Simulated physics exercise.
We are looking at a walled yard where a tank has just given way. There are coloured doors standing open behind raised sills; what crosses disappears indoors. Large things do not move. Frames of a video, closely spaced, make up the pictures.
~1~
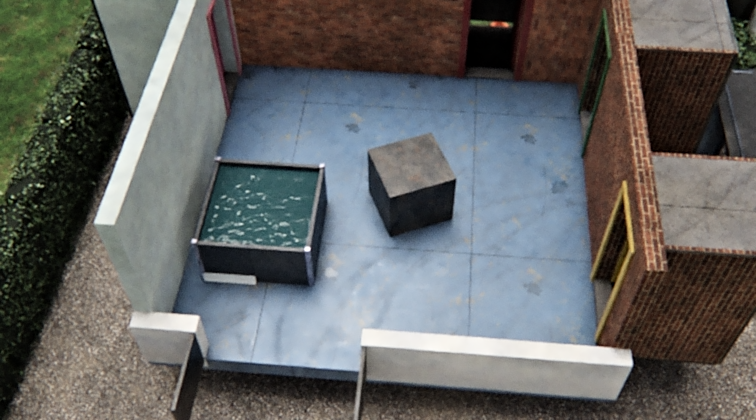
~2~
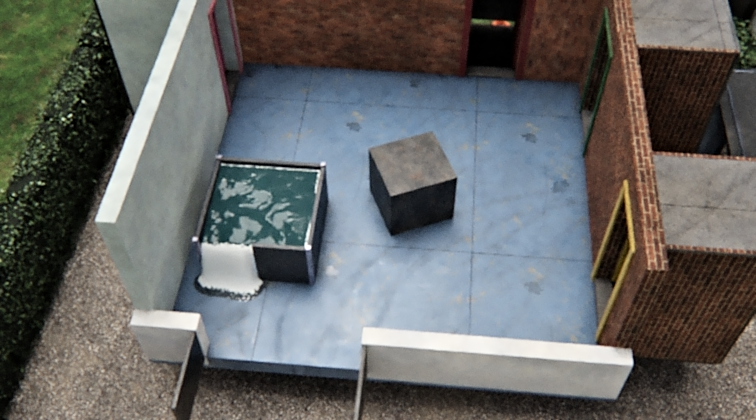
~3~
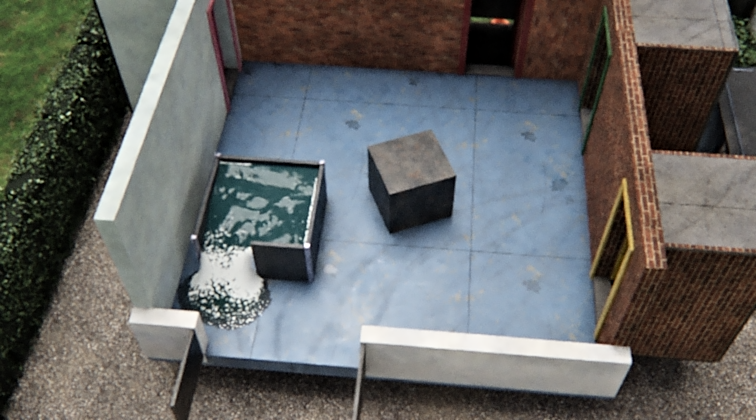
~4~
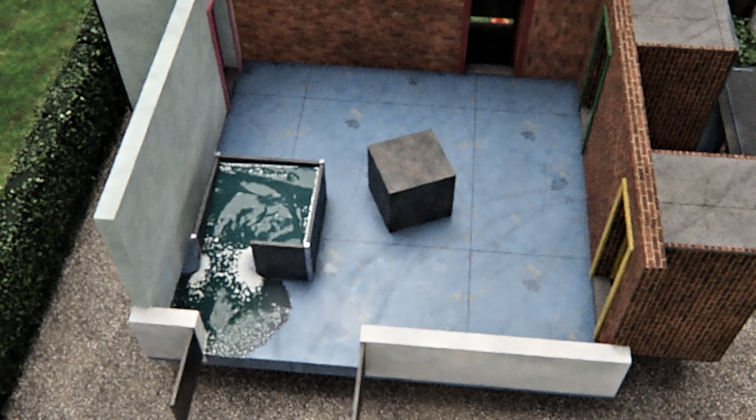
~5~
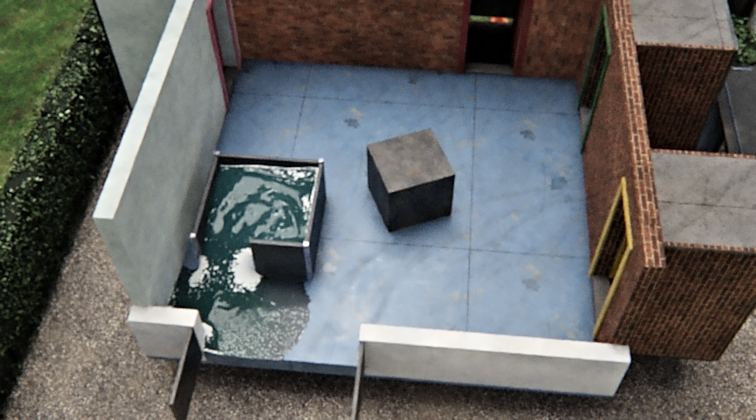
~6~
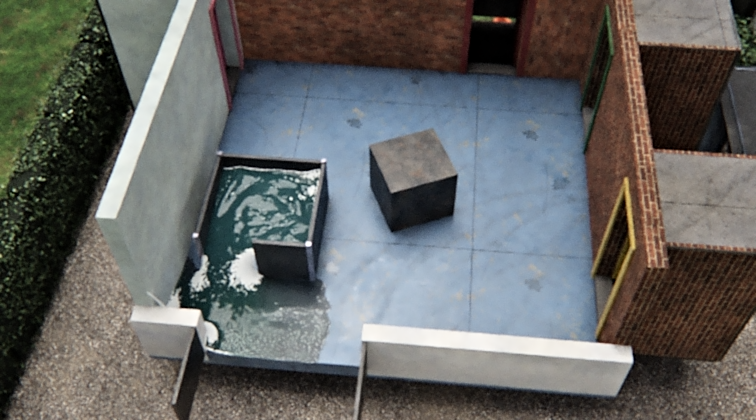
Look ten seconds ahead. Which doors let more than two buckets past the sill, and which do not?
Most likely the red door gets two buckets or less; most likely the green door gets two buckets or less; most likely the yellow door gets two buckets or less; most likely the pink door gets two buckets or less.
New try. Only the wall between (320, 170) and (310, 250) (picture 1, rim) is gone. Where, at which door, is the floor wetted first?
Answer - the yellow door.
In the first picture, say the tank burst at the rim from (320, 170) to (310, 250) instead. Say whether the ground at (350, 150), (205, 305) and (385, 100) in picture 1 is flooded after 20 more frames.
In turn: Inundated, then untouched, then inundated.
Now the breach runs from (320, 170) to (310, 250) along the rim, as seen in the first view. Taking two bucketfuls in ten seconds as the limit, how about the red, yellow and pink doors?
Briefly, red door crosses the limit, yellow door crosses the limit, and pink door remains below the limit.
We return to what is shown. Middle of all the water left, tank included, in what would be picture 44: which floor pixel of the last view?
At about (286, 224).
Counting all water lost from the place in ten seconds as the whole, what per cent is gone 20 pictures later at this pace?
Around 65 %.
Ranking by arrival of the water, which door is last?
I'd go with the door marked green.
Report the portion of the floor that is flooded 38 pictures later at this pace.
It should be close to 40 %.
A moment on, water covers 10 % of the floor; the red door not reached, the green door not reached, the yellow door not reached, the pink door not reached.
Next, water covers 10 % of the floor; the red door not reached, the green door not reached, the yellow door not reached, the pink door not reached.
Then, water covers 25 % of the floor; the red door not reached, the green door not reached, the yellow door not reached, the pink door wet at the sill, nothing in.
Later, water covers 40 % of the floor; the red door not reached, the green door not reached, the yellow door wet at the sill, nothing in, the pink door wet at the sill, nothing in.
In the end, water covers 50 % of the floor; the red door wet at the sill, nothing in, the green door wet at the sill, nothing in, the yellow door wet at the sill, nothing in, the pink door wet at the sill, nothing in.
